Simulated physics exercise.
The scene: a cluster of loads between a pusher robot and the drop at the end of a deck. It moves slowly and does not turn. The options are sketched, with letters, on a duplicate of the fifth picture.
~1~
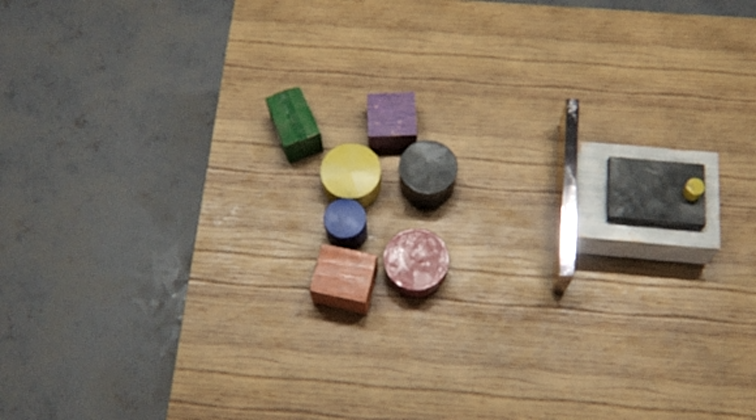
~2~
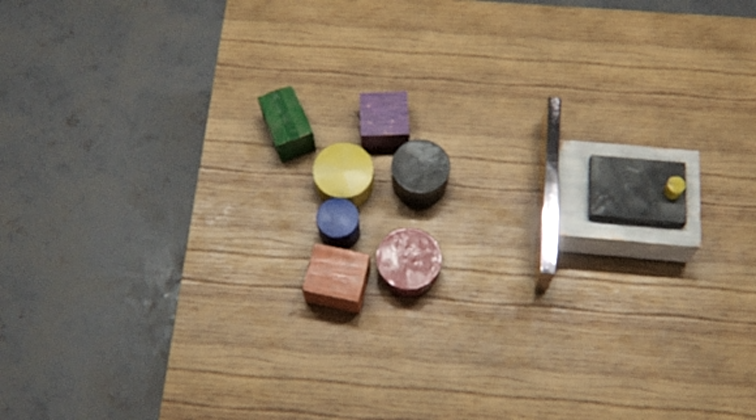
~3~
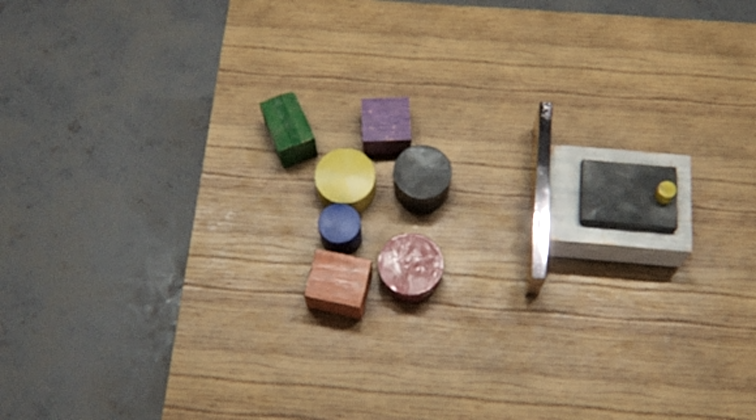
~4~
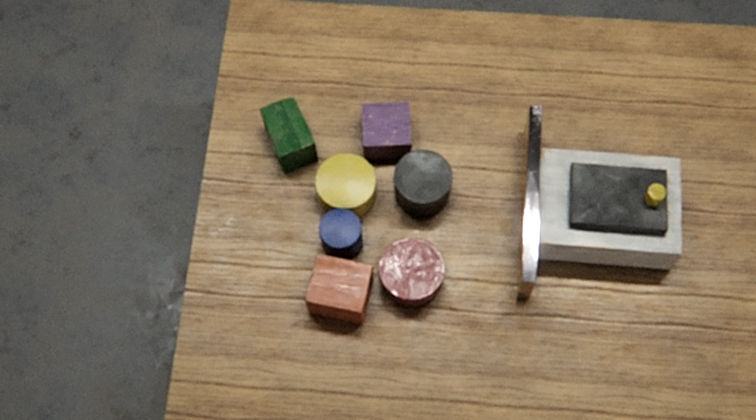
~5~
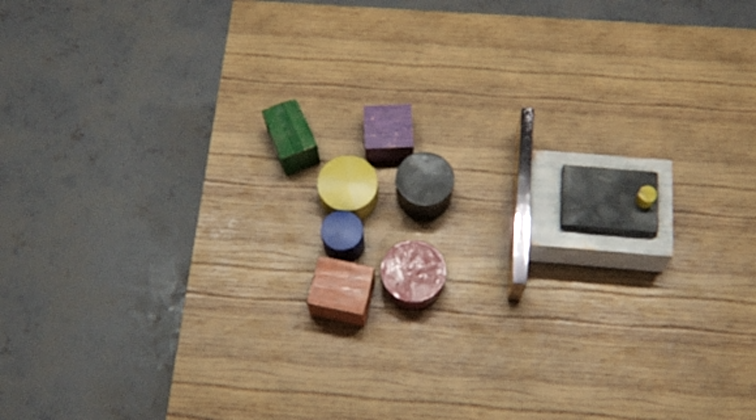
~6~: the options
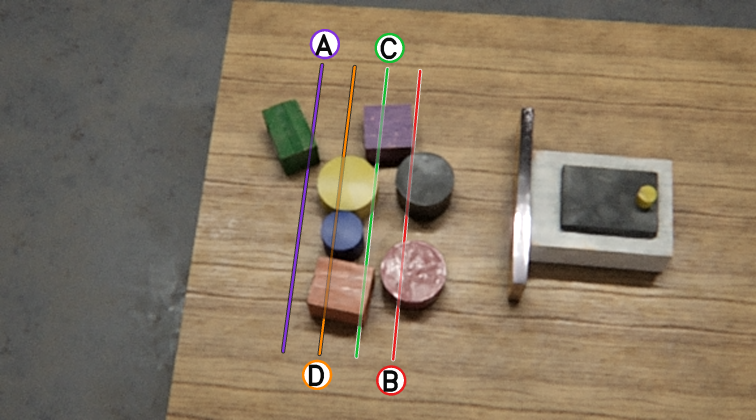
The clip opens on seven coloured blocks and round pieces clustered near the left edge of a wooden deck, with a pale, dark-topped pusher robot to their right. The robot creeps left, upright plate first, narrowing the gap slightly while the cluster stays put and untouched.
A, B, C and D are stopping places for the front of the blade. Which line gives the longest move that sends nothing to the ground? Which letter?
Up to line A.
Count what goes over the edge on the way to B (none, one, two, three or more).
In all, none.
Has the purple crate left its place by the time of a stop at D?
By then, yes.
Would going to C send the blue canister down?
By then, no.
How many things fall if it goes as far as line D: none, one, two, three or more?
The count is none.
On the copy, A at (304, 200); B at (407, 207); C at (373, 205); D at (338, 202).
On A. First, robot (522, 193); orange crate (337, 292); red pail (398, 272).
Then, robot (442, 188); yellow canister (274, 186); green parcel (284, 130).
Finally, robot (382, 184); yellow canister (217, 178); blue canister (224, 222); nothing has fallen.
By contrast, B is safe but short; C is safe but short; D is safe but short.
